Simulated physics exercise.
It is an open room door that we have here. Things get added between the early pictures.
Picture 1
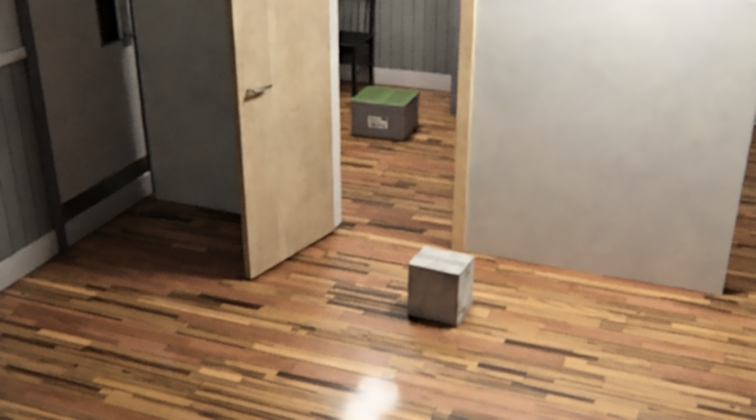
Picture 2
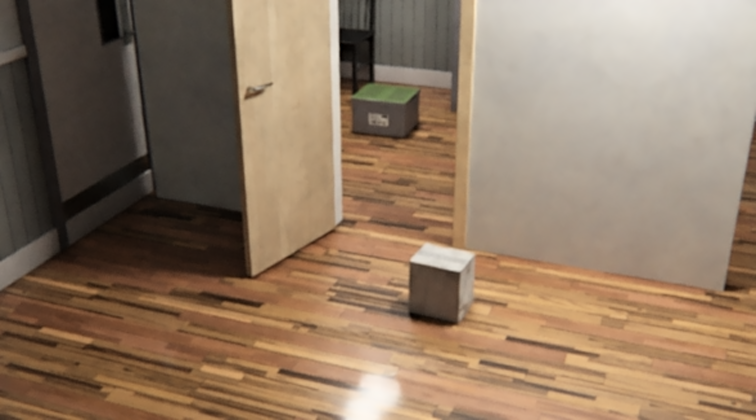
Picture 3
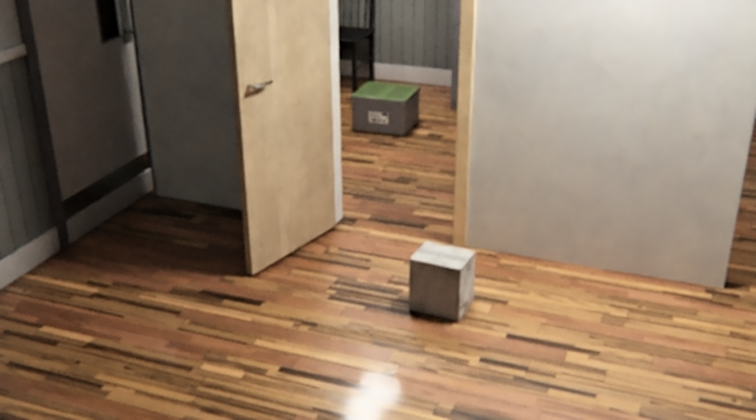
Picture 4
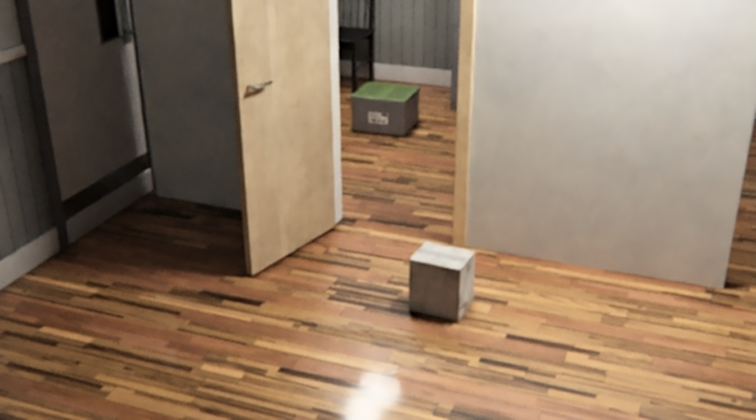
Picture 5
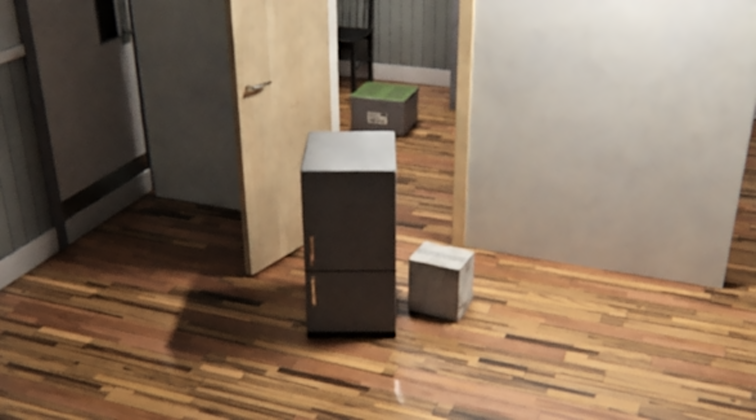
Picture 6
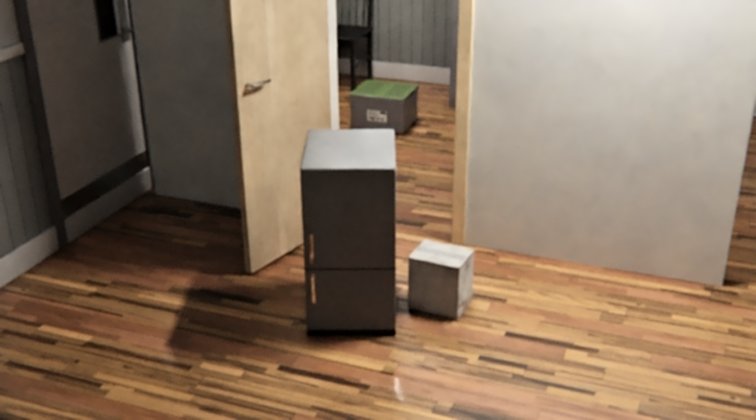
The footage shows a still room with a wide-open door, a small white box on the wooden floor and a green-topped box beyond the doorway; then a tall grey appliance abruptly appears left of the white box.
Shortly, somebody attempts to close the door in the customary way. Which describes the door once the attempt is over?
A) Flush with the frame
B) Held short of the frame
Held short of the frame.
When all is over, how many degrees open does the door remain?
Around 75 degrees.
Then, 0.50 s past the last view, open by 95°.
Then, 0.70 s past the last view, open by 86°.
Then, 0.90 s past the last view, open by 76°.
Finally, open by 75°; both still in place. Final places as the last picture's camera would see them, grey appliance near (353, 231).
